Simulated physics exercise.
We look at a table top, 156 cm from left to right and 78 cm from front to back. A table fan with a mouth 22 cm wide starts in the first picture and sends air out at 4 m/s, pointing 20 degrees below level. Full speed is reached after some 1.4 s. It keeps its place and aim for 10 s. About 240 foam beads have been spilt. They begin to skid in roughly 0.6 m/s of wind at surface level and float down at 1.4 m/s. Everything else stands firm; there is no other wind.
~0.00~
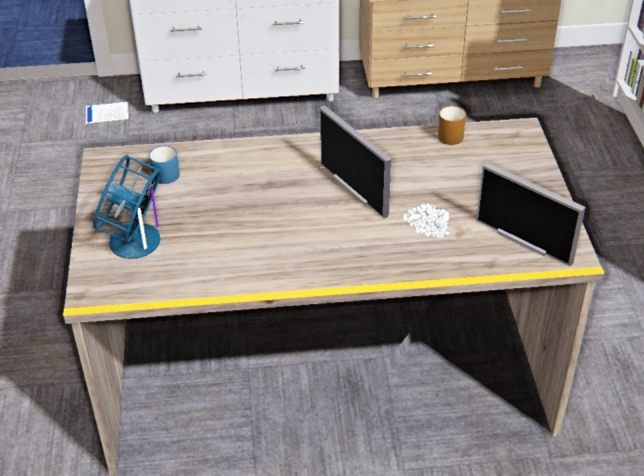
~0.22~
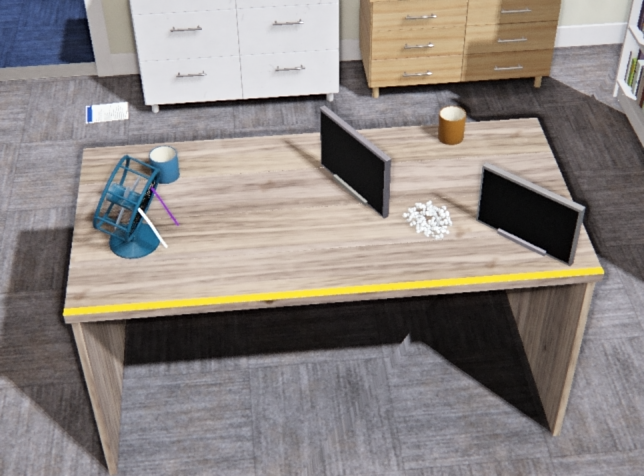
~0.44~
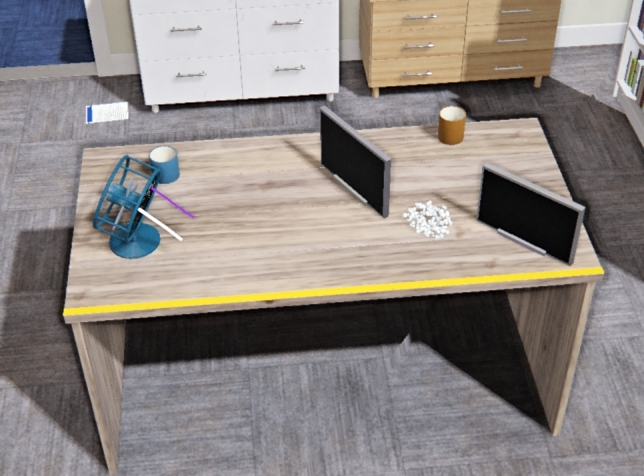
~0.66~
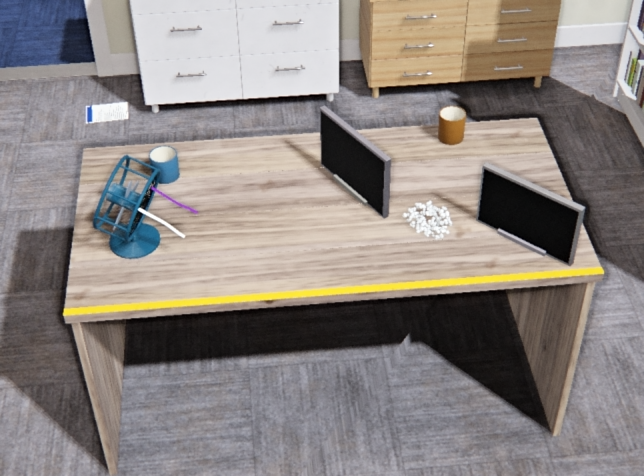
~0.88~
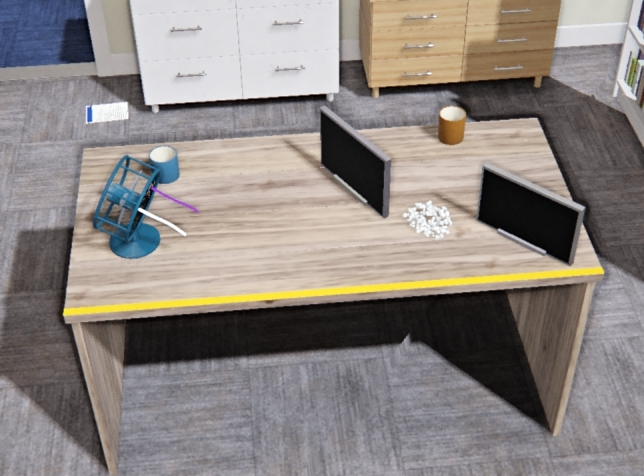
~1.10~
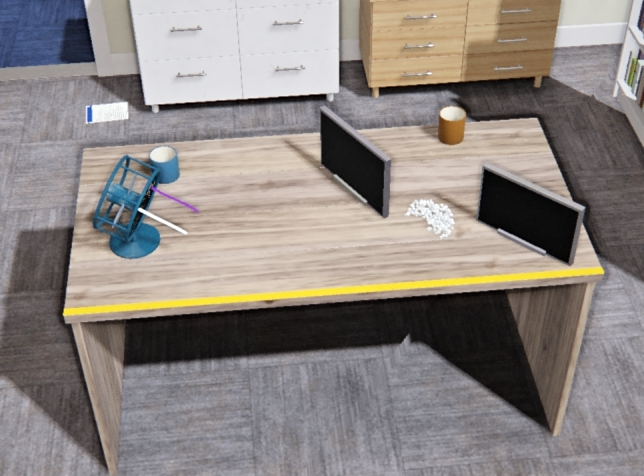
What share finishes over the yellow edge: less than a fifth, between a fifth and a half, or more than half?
Of the foam beads, under a fifth end over the yellow edge.
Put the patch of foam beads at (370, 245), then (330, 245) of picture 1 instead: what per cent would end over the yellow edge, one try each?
In turn about 70 %, 60 %.
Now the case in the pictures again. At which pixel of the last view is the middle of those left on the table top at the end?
Near (472, 164).
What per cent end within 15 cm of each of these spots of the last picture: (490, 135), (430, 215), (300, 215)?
In turn about 15 %, 20 %, 0 %.
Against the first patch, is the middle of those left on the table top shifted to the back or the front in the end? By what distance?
Towards the back, some 25 cm.
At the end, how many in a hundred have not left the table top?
About 70 %.
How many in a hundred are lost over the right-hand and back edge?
About 25 % right-hand, 3 % back.
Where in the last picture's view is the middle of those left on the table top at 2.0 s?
At about (477, 192).
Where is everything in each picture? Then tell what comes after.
In the first picture, the middle of the foam beads is near (430, 221), none has stirred yet and the mouth of the table fan is at (127, 199).
In the second picture, the middle of the foam beads is near (429, 222), none has stirred yet and the yellow edge is centred on (338, 294).
In the third picture, the middle of the foam beads is near (429, 222), none has stirred yet, the top of a laptop is at (354, 132) and the top of a laptop is at (533, 185).
In the fourth picture, the middle of the foam beads is near (429, 222) and none has stirred yet.
In the fifth picture, the middle of the foam beads is near (429, 222) and none has stirred yet.
In the sixth picture, the middle of the foam beads is near (434, 217), the farthest in sight from the table fan is at (453, 223) and about 50 % have left their places.
After 2.0 s, 4 % are over the yellow edge; the middle of those still in play is near (477, 192); 11 % have settled or left.
After 3.2 s, 6 % are over the yellow edge; the middle of those still in play is near (472, 164); 37 % have settled or left.
After 5.5 s, 6 % are over the yellow edge; the middle of those still in play is near (465, 168); 59 % have settled or left.
After 10.0 s, at the end, 6 % are over the yellow edge; the middle of those still in play is near (472, 164).
